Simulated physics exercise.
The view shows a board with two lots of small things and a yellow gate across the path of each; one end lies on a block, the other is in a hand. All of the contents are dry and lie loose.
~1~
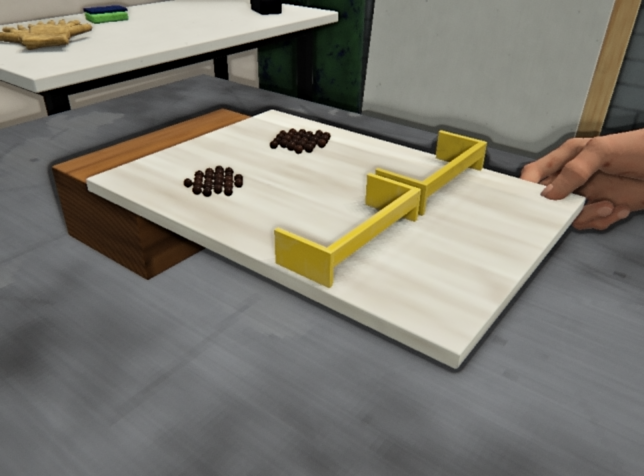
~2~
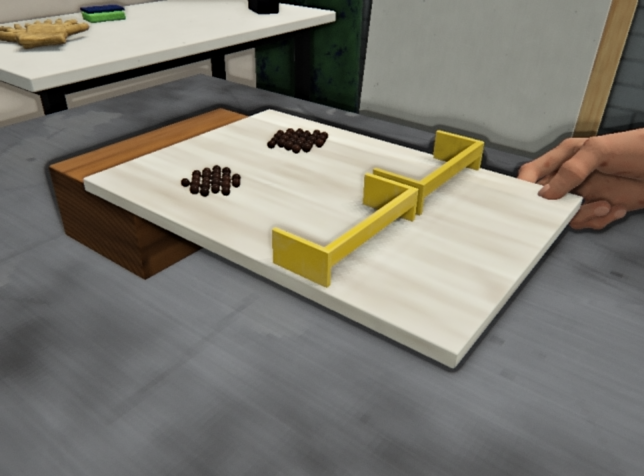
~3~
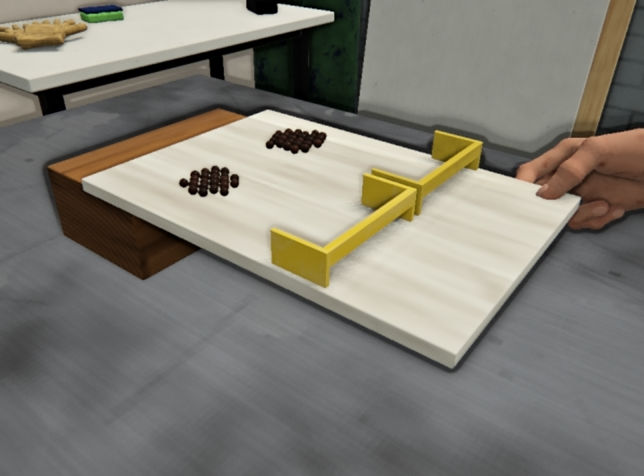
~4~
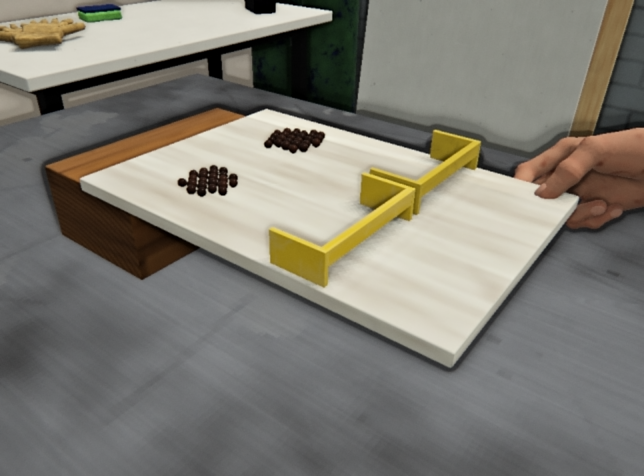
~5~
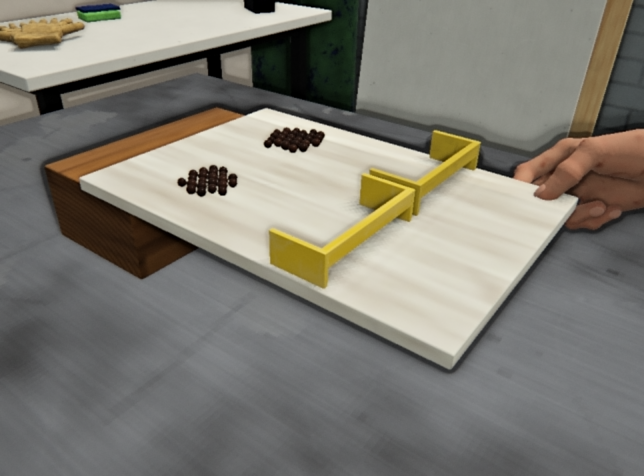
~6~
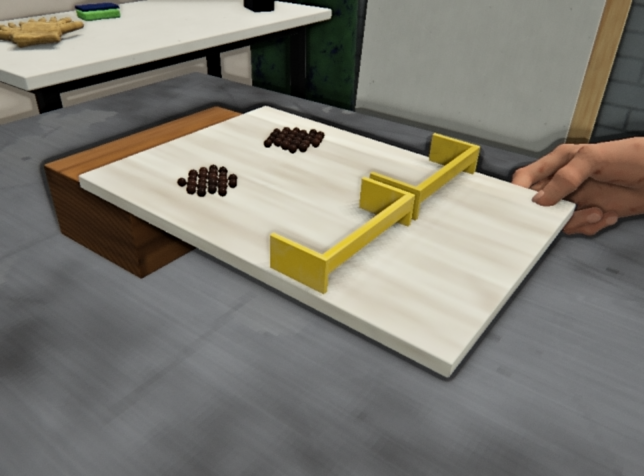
In the video, a hand holds the right end of a white board resting on a wooden block, with two clusters of small dark balls and two yellow gates on it; the held end lowers very slightly while the balls stay still.
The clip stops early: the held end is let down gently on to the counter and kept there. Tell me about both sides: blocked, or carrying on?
I'd say the nearer batch makes it past. Farther batch, meanwhile: It makes it past.
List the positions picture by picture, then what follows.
In the first frame, held end of the board at (450, 346), level; block at (191, 182), about a quarter as high as the board is long; nearer batch at (219, 179), a few chocolate balls; farther batch at (297, 139), some chocolate balls; nearer gate at (376, 225), its slot higher than a piece; farther gate at (455, 168), its slot higher than a piece.
In the second frame, held end of the board at (447, 345), level; farther batch at (295, 139).
In the third frame, held end of the board at (446, 345), level; nearer batch at (215, 179).
In the fourth frame, held end of the board at (444, 344), level; farther batch at (291, 139).
In the fifth frame, held end of the board at (444, 346), level; nearer batch at (213, 178).
In the sixth frame, held end of the board at (442, 354), down by 2°; block at (184, 180); nearer batch at (213, 178), not moving; farther batch at (291, 138), not moving; nearer gate at (370, 231); farther gate at (448, 173).
Then, 0.34 s past the last view, board sloping at 8°; nearer batch on its way down; farther batch on its way down.
Then, 0.71 s past the last view, board sloping at 15°; nearer batch has reached its gate; farther batch has reached its gate.
Then, 1.15 s past the last view, board resting at 15°; nearer batch all past its gate; farther batch all past its gate.
Finally, board resting at 15°; nearer batch all past its gate; farther batch all past its gate.
